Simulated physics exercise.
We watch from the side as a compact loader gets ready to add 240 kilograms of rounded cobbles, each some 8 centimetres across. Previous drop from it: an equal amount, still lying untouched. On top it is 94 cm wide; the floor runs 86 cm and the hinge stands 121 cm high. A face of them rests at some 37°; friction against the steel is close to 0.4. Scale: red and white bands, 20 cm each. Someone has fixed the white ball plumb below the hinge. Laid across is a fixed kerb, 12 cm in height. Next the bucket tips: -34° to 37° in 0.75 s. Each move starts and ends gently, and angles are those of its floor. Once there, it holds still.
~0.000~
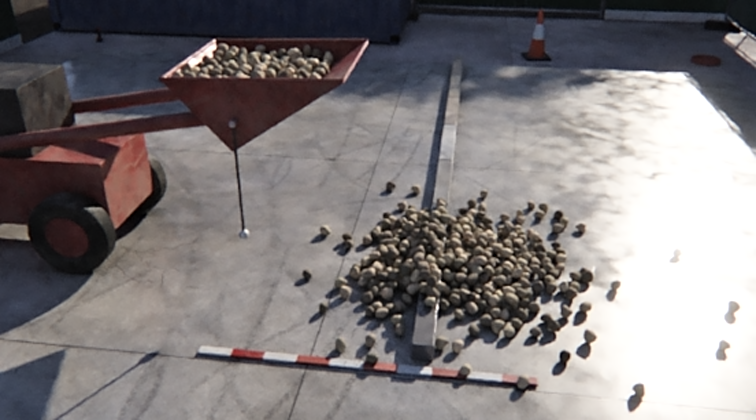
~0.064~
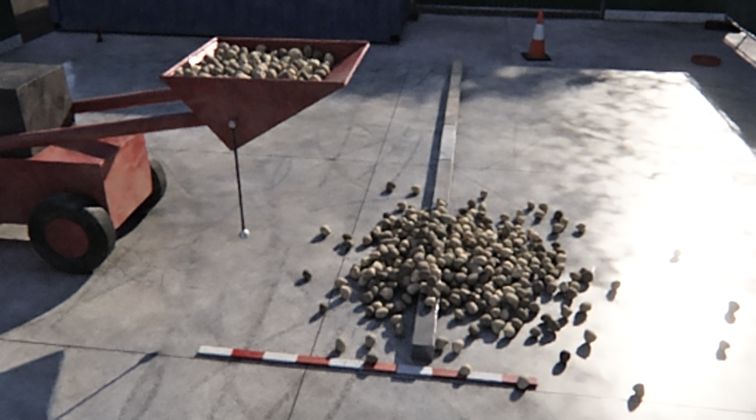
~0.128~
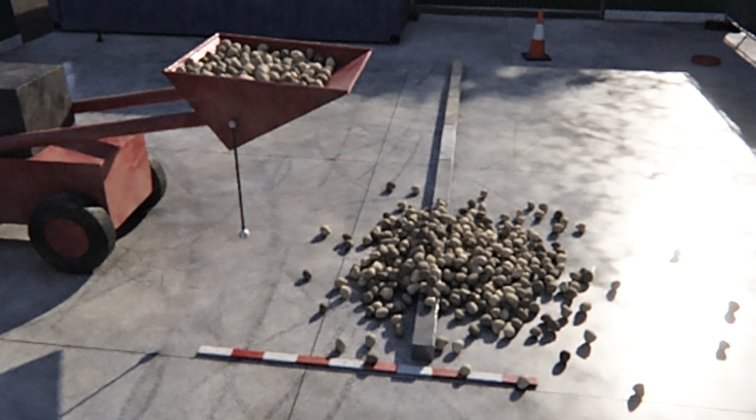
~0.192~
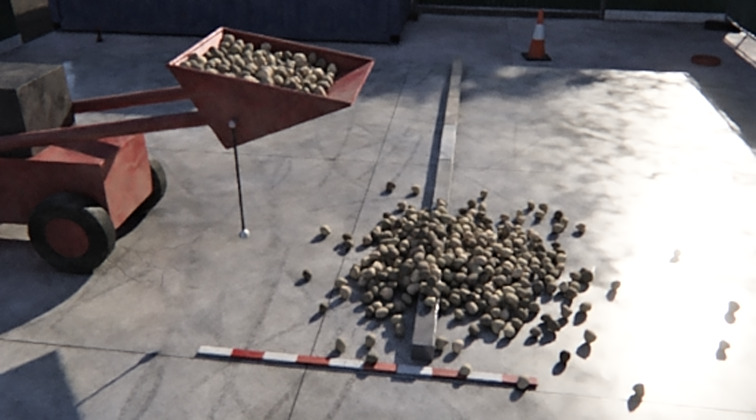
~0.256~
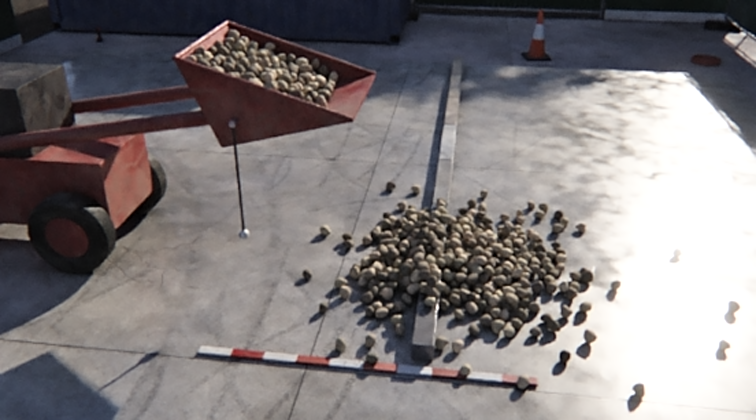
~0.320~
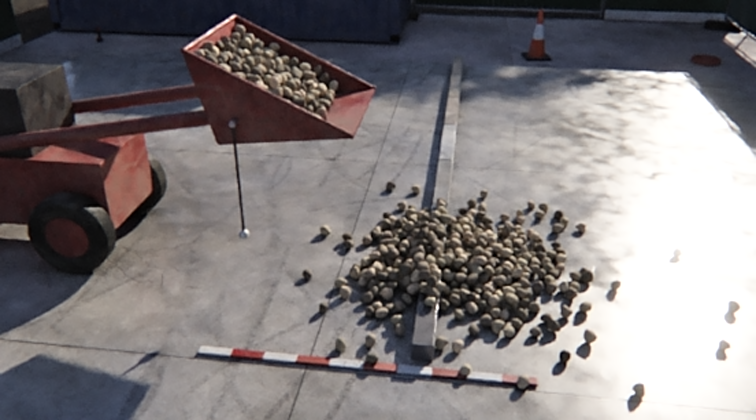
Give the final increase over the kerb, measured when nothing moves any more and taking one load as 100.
Close to 9 parts in a hundred.
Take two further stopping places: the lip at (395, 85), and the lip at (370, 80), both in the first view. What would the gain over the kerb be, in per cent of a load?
Case one about 45 %, case two about 20 %.
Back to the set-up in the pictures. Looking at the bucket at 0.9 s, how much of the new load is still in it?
It keeps some 85 percent of its load.
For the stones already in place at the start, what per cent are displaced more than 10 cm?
Close to 5 in a hundred of them.
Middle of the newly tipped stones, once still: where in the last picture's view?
The middle lies near (387, 247) in the last picture.
After 0.6 s the floor is at 26°; in per cent of one load, 100 in the bucket, 42 on this side of the kerb, 58 over the kerb; the foremost stones are at (640, 289).
After 0.9 s the floor is at 37°; in per cent of one load, 87 in the bucket, 55 on this side of the kerb, 58 over the kerb; the foremost stones are at (640, 289).
After 1.2 s the floor is at 37°; in per cent of one load, 26 in the bucket, 116 on this side of the kerb, 58 over the kerb; the foremost stones are at (640, 289).
After 3.7 s the floor is at 37°; in per cent of one load, 0 in the bucket, 134 on this side of the kerb, 66 over the kerb; the foremost stones are at (640, 289). Net gain over the kerb, 9.
